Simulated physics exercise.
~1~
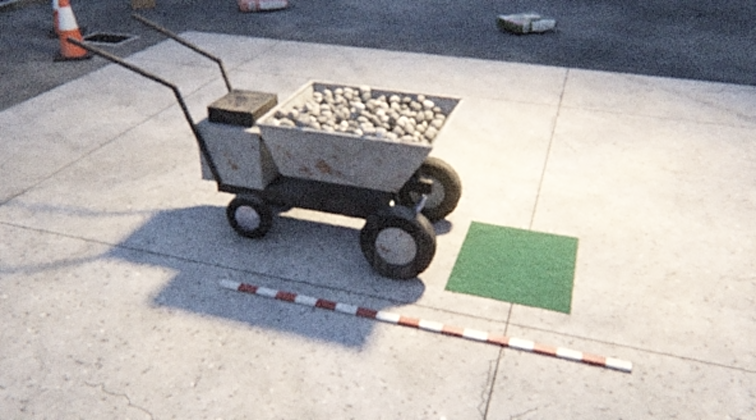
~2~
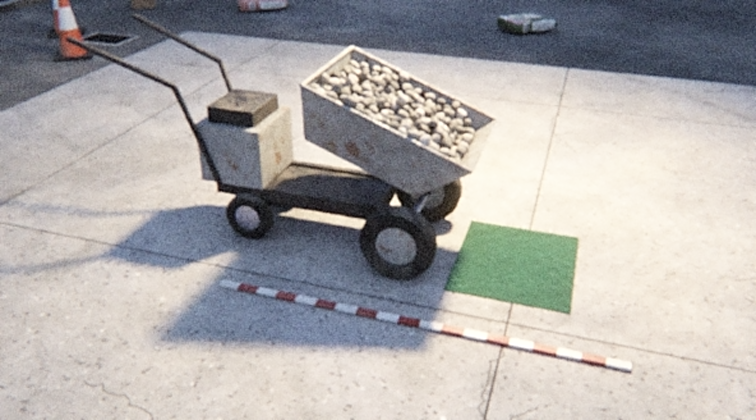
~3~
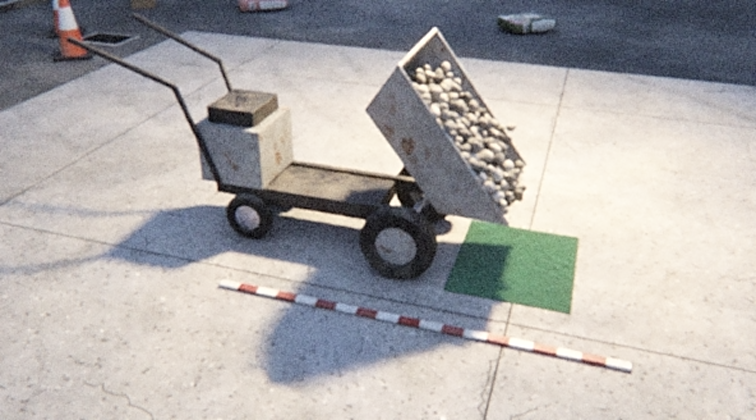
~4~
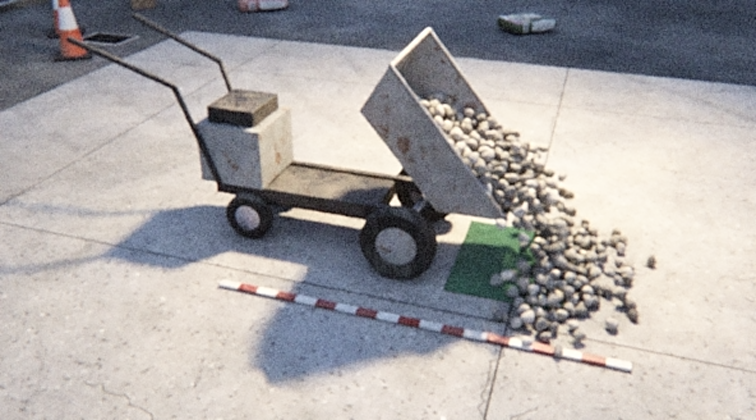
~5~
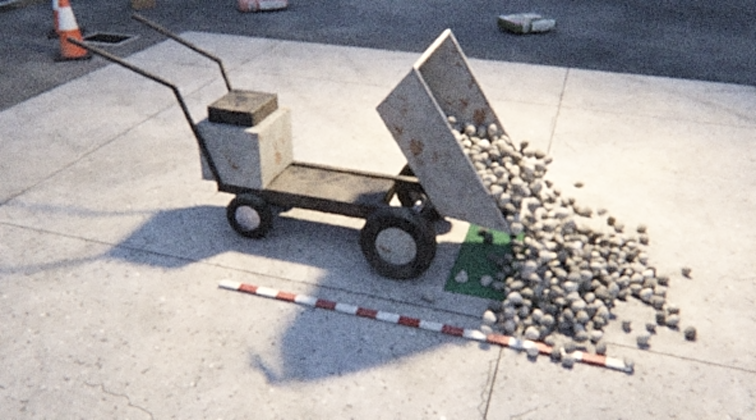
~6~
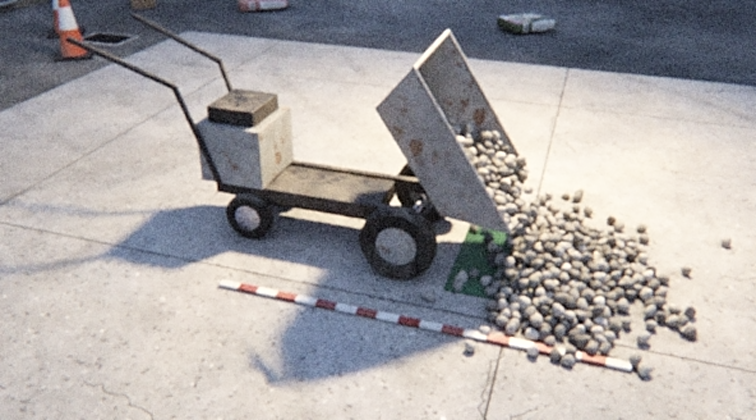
On a paved yard beside a striped staff, a small wheeled barrow tipped its tray of rounded stones forward to the right, and they poured out in a spreading heap that partly covered the green sheet, with some stones still left in the raised tray.
